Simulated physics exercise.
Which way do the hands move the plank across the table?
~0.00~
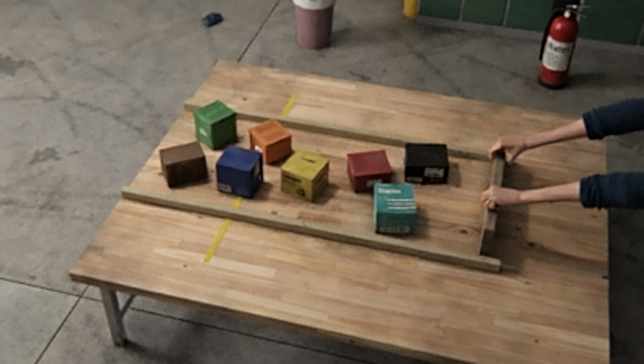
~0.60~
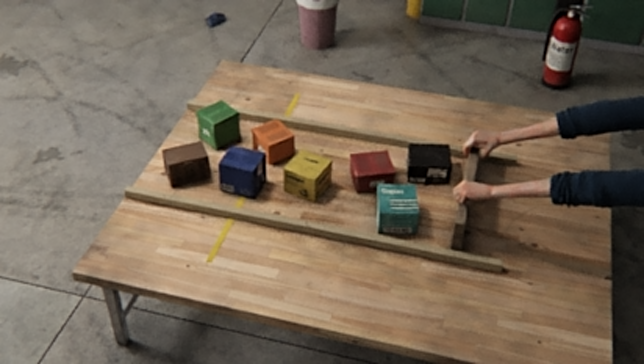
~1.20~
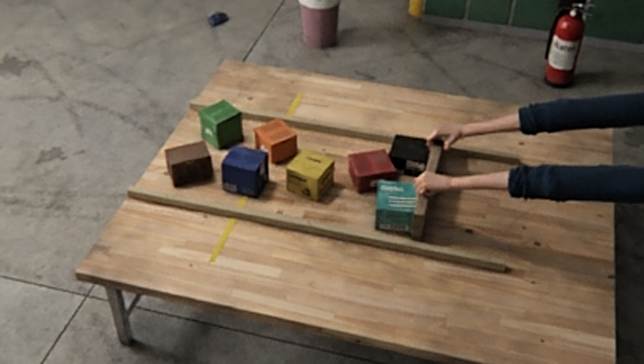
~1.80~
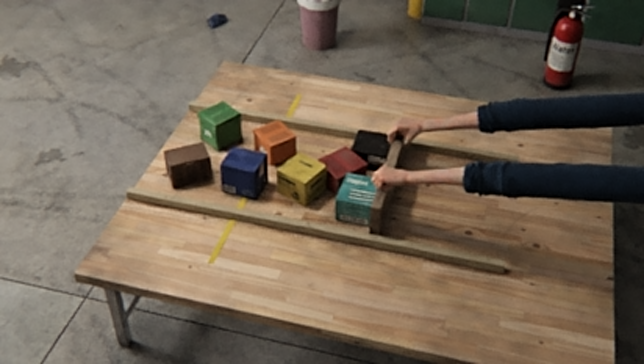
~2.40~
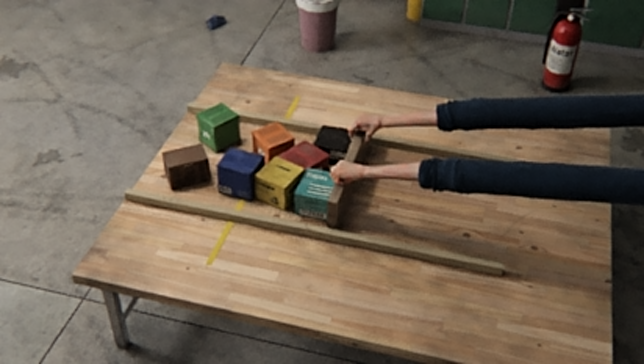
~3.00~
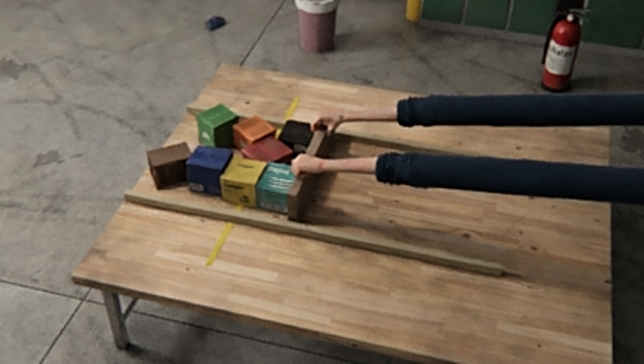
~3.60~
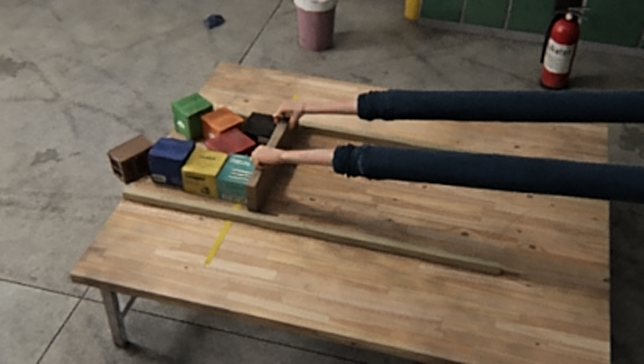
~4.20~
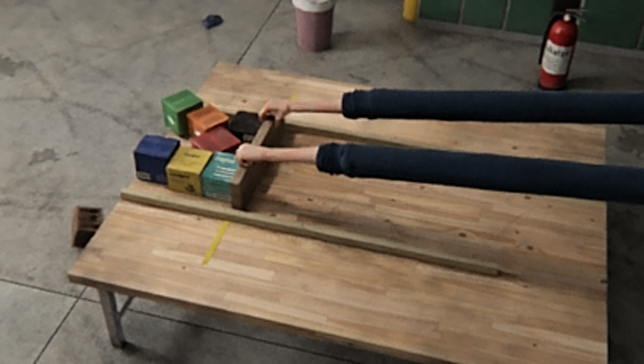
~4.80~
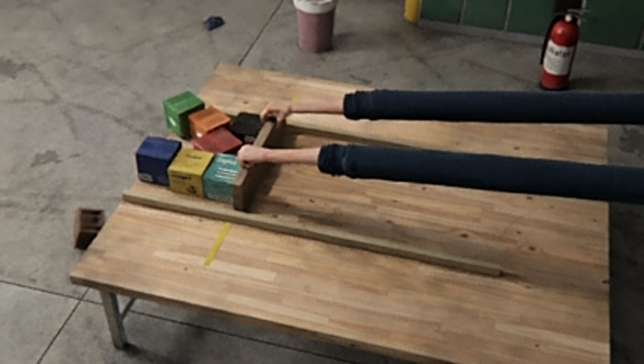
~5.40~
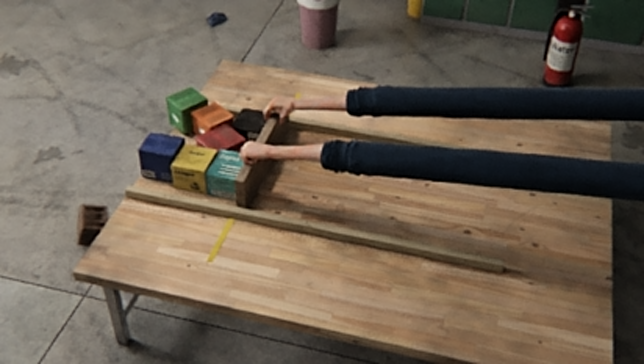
The hands push the plank to the left, sweeping the boxes along ahead of it.
